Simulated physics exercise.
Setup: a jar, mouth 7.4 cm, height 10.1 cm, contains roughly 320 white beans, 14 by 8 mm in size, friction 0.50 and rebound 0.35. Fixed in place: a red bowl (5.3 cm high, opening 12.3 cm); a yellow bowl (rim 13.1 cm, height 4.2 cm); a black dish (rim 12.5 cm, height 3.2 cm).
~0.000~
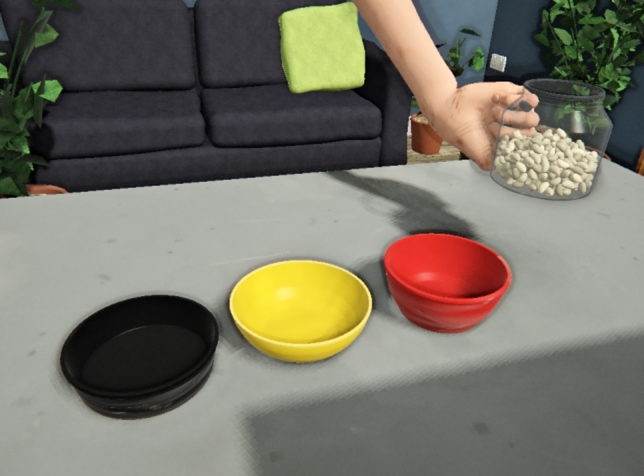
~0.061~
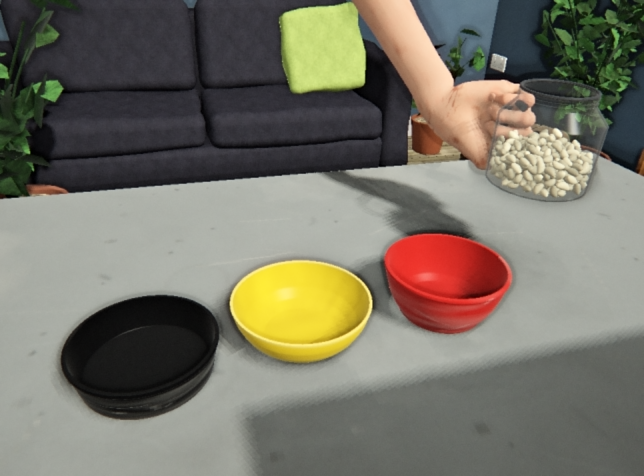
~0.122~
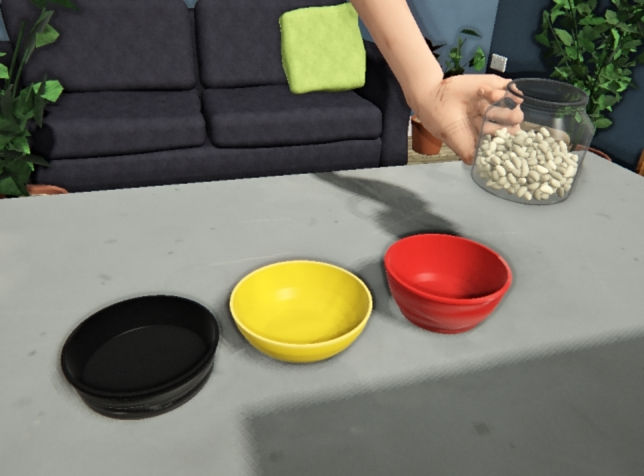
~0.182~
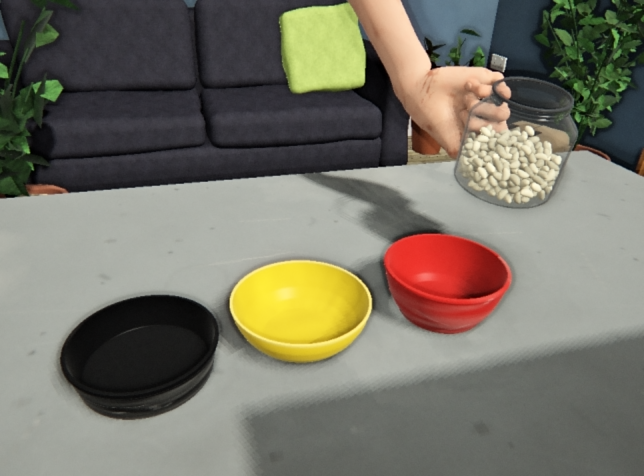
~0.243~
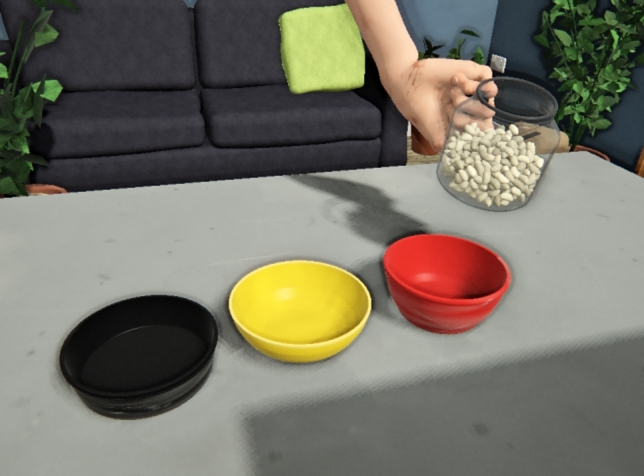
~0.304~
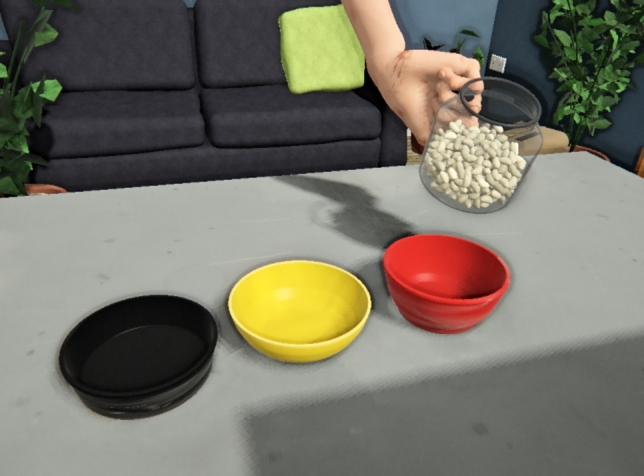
The clip opens on a gray table with a black dish, a yellow bowl and a red bowl, while a hand holds a clear jar of white beans at the upper right. The hand moves the jar a short way left, gradually tilting it toward the front.
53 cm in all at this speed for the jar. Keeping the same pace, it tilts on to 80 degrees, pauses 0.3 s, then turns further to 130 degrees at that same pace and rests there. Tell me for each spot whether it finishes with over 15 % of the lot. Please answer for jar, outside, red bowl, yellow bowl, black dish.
Jar: It does; outside: It does; red bowl: It does not; yellow bowl: It does not; black dish: It does not.
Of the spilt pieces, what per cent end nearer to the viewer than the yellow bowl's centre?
Close to 50 per cent of the spill.
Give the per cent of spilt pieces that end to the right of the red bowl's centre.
Share of spill: Around 0 per cent.
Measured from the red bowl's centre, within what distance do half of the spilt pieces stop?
About 40 centimetres.
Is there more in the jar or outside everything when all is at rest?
When it all settles, the bigger part is outside everything.
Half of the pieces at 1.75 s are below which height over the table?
I'd say close to 16 centimetres.
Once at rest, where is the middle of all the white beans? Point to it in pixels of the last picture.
I'd point at roughly (37, 340).
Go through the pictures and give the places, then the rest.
In the first frame, jar at (557, 113); tilt 0 degrees; moved 0.0 cm; lip at (586, 98); top of the load at (517, 136); red bowl at (447, 263); yellow bowl at (301, 298); black dish at (142, 339).
In the second frame, jar at (553, 114); tilt 1 degrees; moved 0.6 cm; lip at (581, 100); top of the load at (514, 136).
In the third frame, jar at (539, 119); tilt 5 degrees; moved 2.4 cm; low side front; lip at (567, 105); top of the load at (500, 135).
In the fourth frame, jar at (522, 124); tilt 11 degrees; moved 4.4 cm; low side front; lip at (551, 111); top of the load at (506, 133).
In the fifth frame, jar at (503, 131); tilt 16 degrees; moved 6.4 cm; low side front; lip at (533, 119); top of the load at (489, 131).
In the sixth frame, jar at (485, 137); tilt 22 degrees; moved 8.4 cm; low side front; lip at (515, 126); top of the load at (498, 128); red bowl at (446, 264); yellow bowl at (300, 298); black dish at (141, 338). It turns about 90 degrees a second.
Then, at 0.86 s, tilt 71 degrees; jar 100 %; middle of all pieces near (308, 164).
After 1.33 s, tilt 80 degrees; jar 100 %; middle of all pieces near (145, 181).
After 1.75 s, tilt 112 degrees; jar 100 %; middle of all pieces near (11, 180).
Then, at 2.16 s, tilt 130 degrees; jar 70 %, outside 25 %, in the air 5 %; middle of all pieces near (14, 240).
At rest (3.7 s), jar 40 %, outside 60 %, red bowl 0 %, yellow bowl 0 %, black dish 0 %.
